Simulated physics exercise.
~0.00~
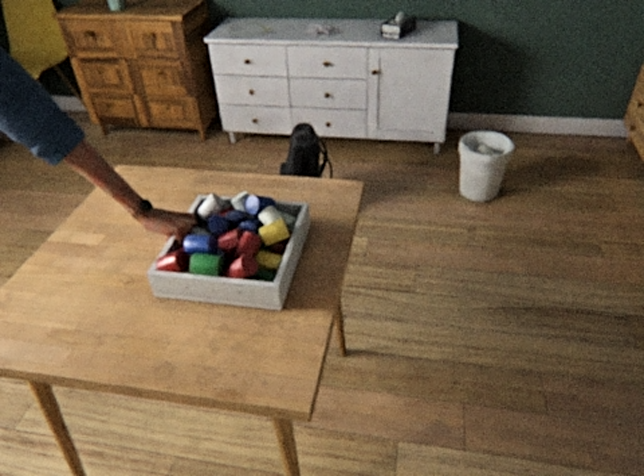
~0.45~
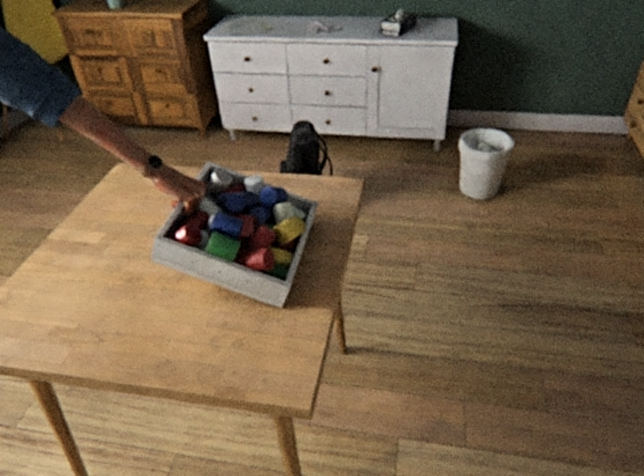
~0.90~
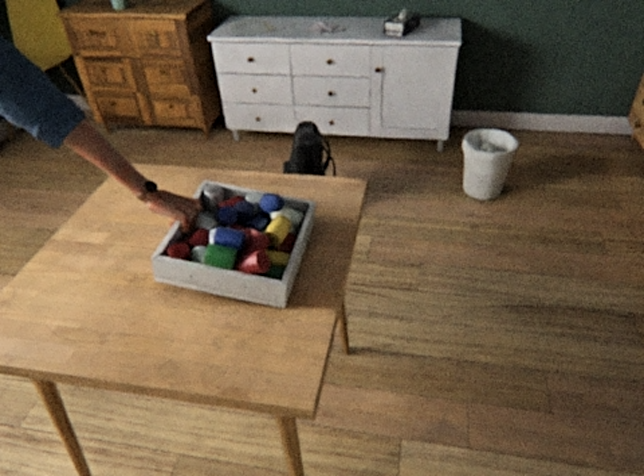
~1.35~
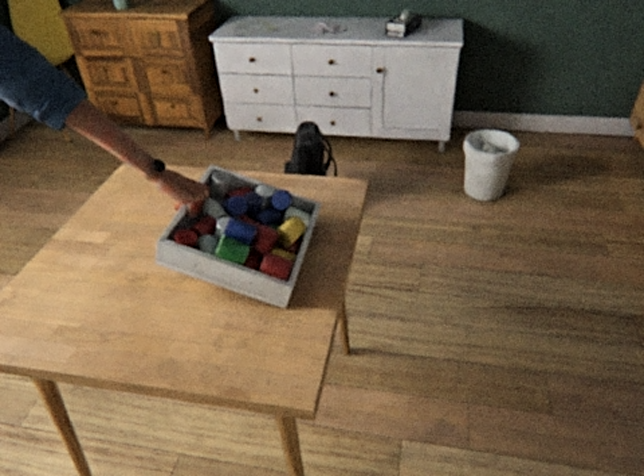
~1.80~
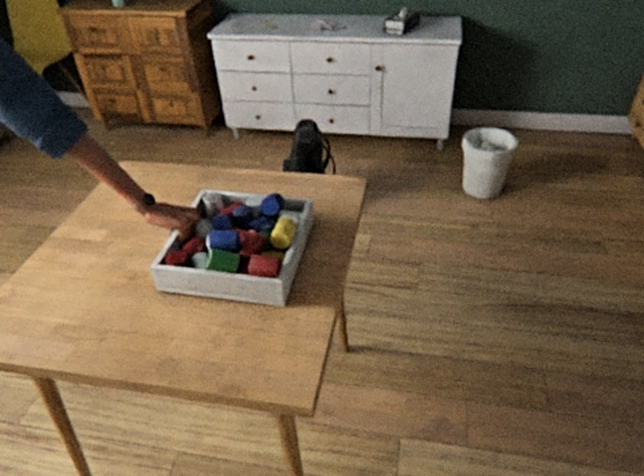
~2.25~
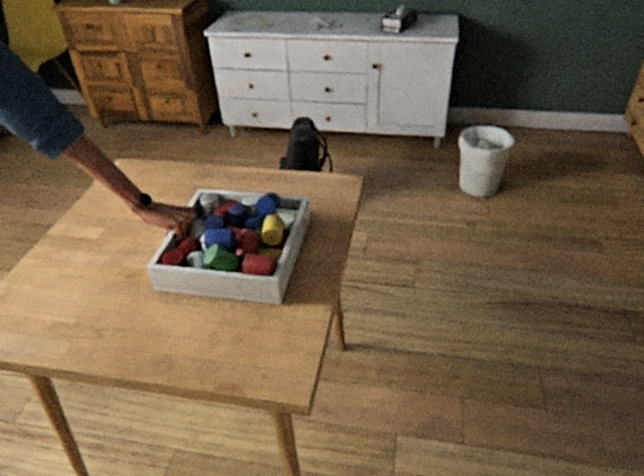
A hand reaching in from the left grips the near-left side of a pale, whitish tray of red, blue, green, yellow and white jars on a wooden table, seen from above by a slightly swaying camera. Behind stand a wooden chest, a white cabinet against a green wall, a dark bag and a white bin on the plank floor. The hand lifts the tray's left end, turning it a little, and lowers it. It raises that end again, then lets it down. The tray finally rests nearly flat, the hand still on it and every jar inside.
